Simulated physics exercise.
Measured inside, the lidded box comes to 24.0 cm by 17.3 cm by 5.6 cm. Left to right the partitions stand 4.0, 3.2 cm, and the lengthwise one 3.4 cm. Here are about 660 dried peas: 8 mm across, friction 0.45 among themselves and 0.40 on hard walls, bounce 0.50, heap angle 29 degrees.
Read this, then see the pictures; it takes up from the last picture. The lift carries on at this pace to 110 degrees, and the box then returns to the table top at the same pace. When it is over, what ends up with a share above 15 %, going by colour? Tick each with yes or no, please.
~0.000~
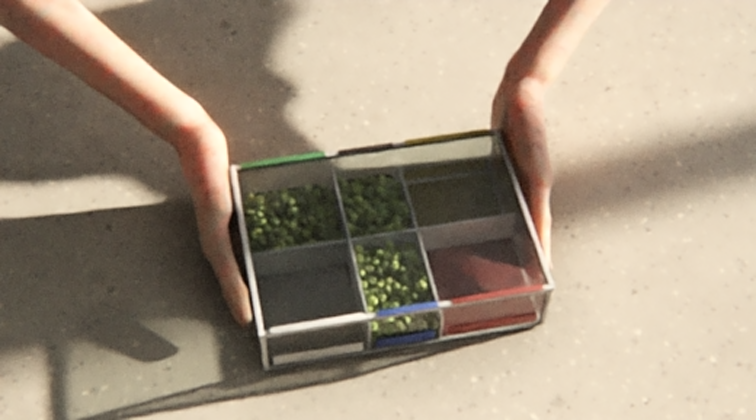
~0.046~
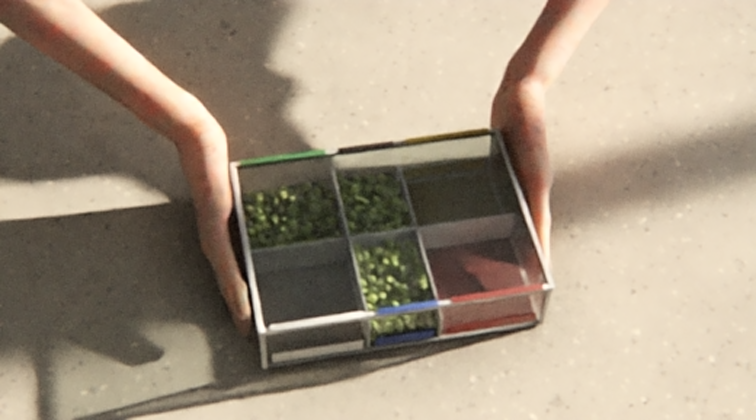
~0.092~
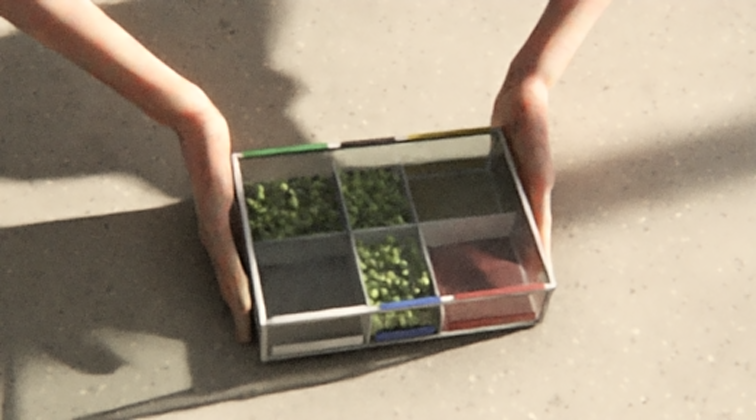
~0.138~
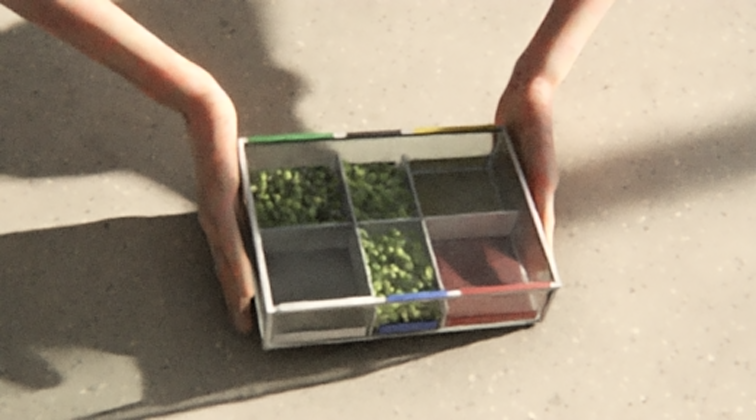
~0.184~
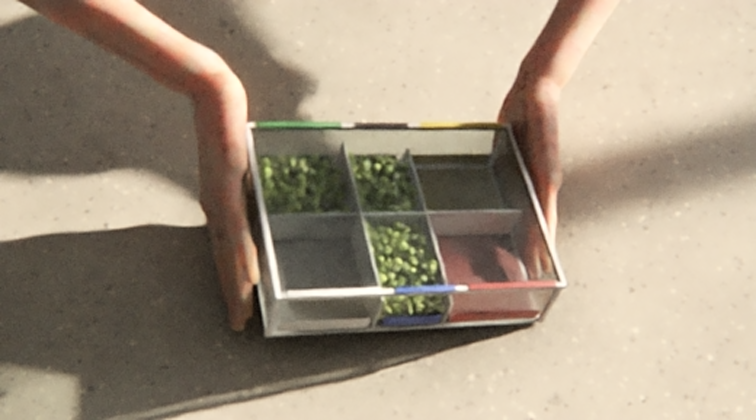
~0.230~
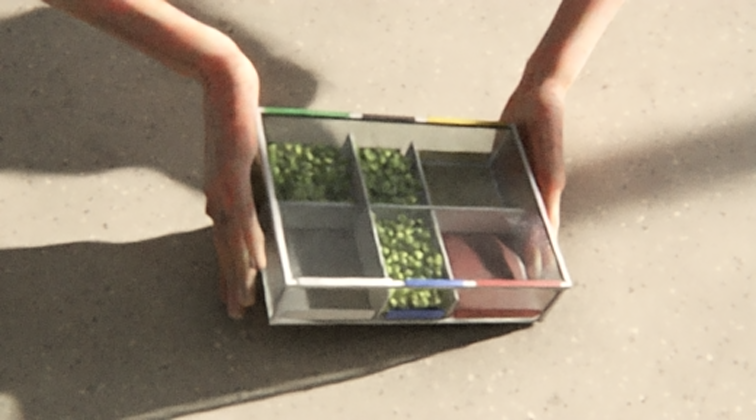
Red - yes; blue - no; green - yes; yellow - yes; white - no; black - no.
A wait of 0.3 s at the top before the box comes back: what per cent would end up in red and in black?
You'd end up with red at 45 per cent and black at 0 per cent.
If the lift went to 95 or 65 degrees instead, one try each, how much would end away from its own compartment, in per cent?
I'd put them near 60 and 20 percent in that order.
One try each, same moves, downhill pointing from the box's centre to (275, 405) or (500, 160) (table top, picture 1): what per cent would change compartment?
First try: Around 50 percent; second try: Around 55 percent.
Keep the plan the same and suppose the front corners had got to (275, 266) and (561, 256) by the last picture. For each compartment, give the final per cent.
By the end red holds 5%, blue holds 0%, green holds 30%, yellow holds 55%, white holds 0% and black holds 10%.
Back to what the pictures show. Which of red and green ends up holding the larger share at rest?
Red comes out ahead.
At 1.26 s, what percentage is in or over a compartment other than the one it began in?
Around 55 in a hundred.
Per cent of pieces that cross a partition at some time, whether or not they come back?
Around 75 percent.
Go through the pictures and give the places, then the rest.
In the first picture, box tilt 0 degrees, front corners at (263, 333) and (549, 286); blue 35 %, green 40 %, black 30 %.
In the second picture, box tilt 1 degrees, front corners at (263, 330) and (549, 286).
In the third picture, box tilt 3 degrees, front corners at (265, 322) and (551, 285), lowest corner right front.
In the fourth picture, box tilt 8 degrees, front corners at (272, 309) and (556, 284), lowest corner right front.
In the fifth picture, box tilt 12 degrees, front corners at (280, 295) and (560, 284), lowest corner right front.
In the sixth picture, box tilt 16 degrees, front corners at (290, 282) and (565, 284), lowest corner right front; blue 35 %, green 40 %, black 30 %. Its pace works out near 95 degrees a second.
After 1.26 s, tilt 110 degrees; red 30 %, blue 10 %, green 30 %, yellow 25 %, black 10 %.
After 1.94 s, tilt 50 degrees; red 45 %, green 25 %, yellow 30 %.
Then, at 2.66 s, tilt 0 degrees; red 45 %, green 25 %, yellow 30 %.
In the end, at 3.4 s, red 45 %, blue 0 %, green 25 %, yellow 30 %, white 0 %, black 0 %.
